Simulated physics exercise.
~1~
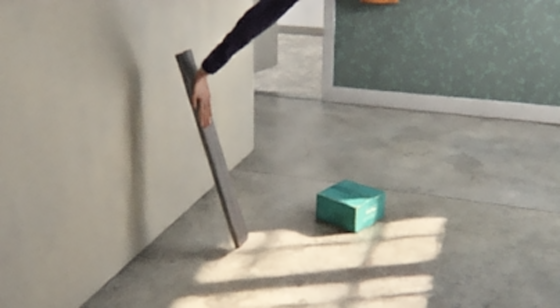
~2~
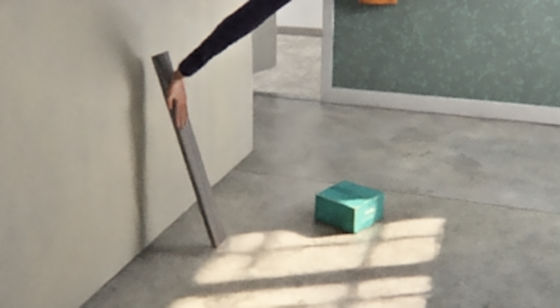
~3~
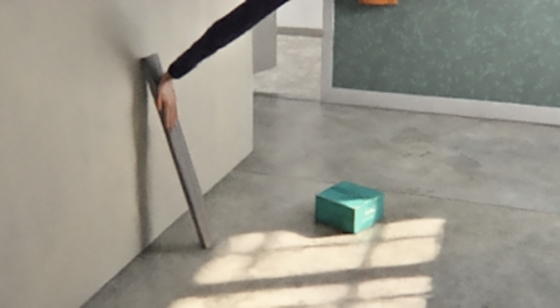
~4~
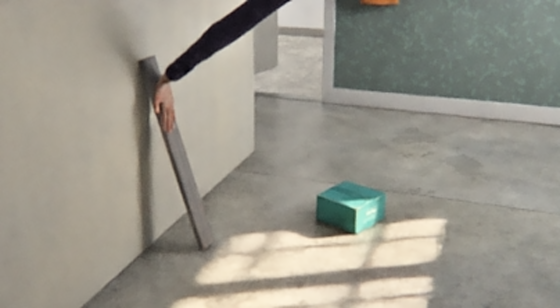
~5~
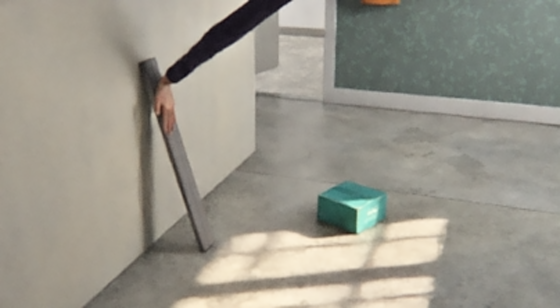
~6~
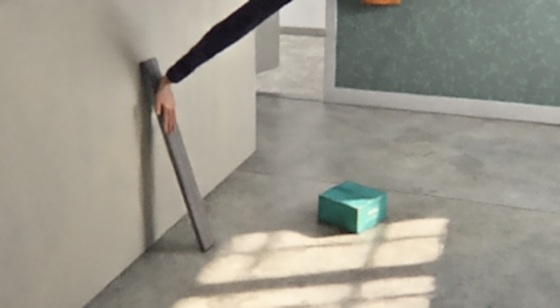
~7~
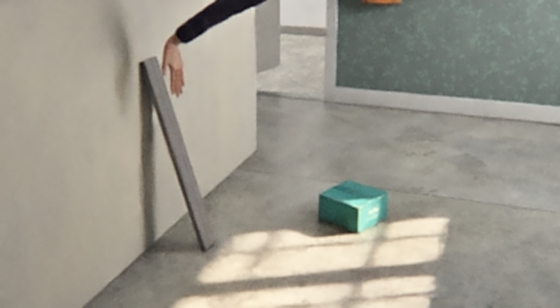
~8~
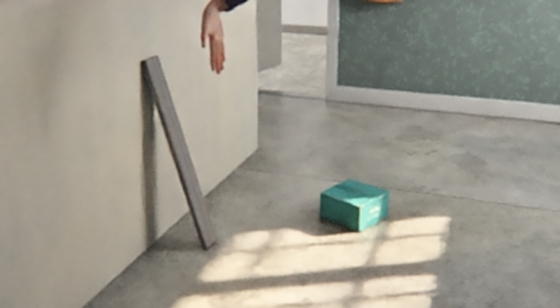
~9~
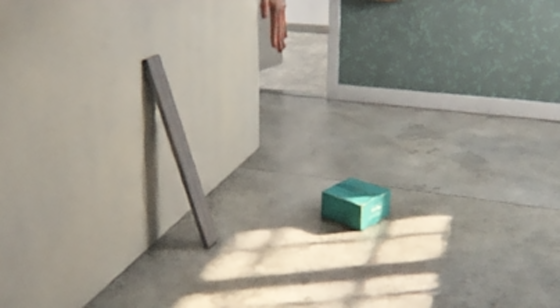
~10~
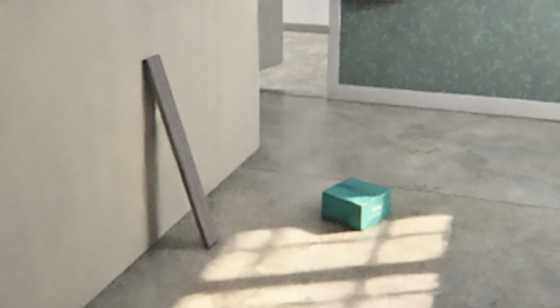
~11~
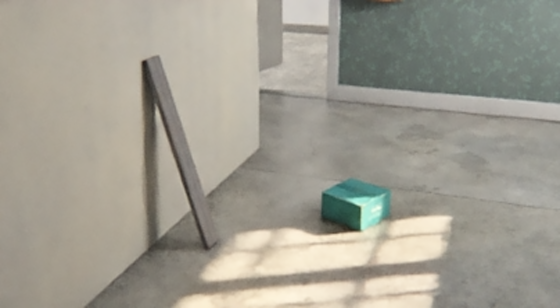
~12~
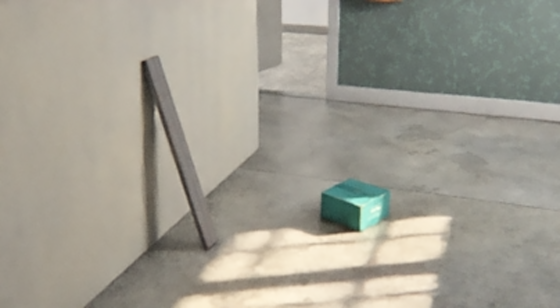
A hand leans a grey plank against the wall and withdraws, and the plank stays up.
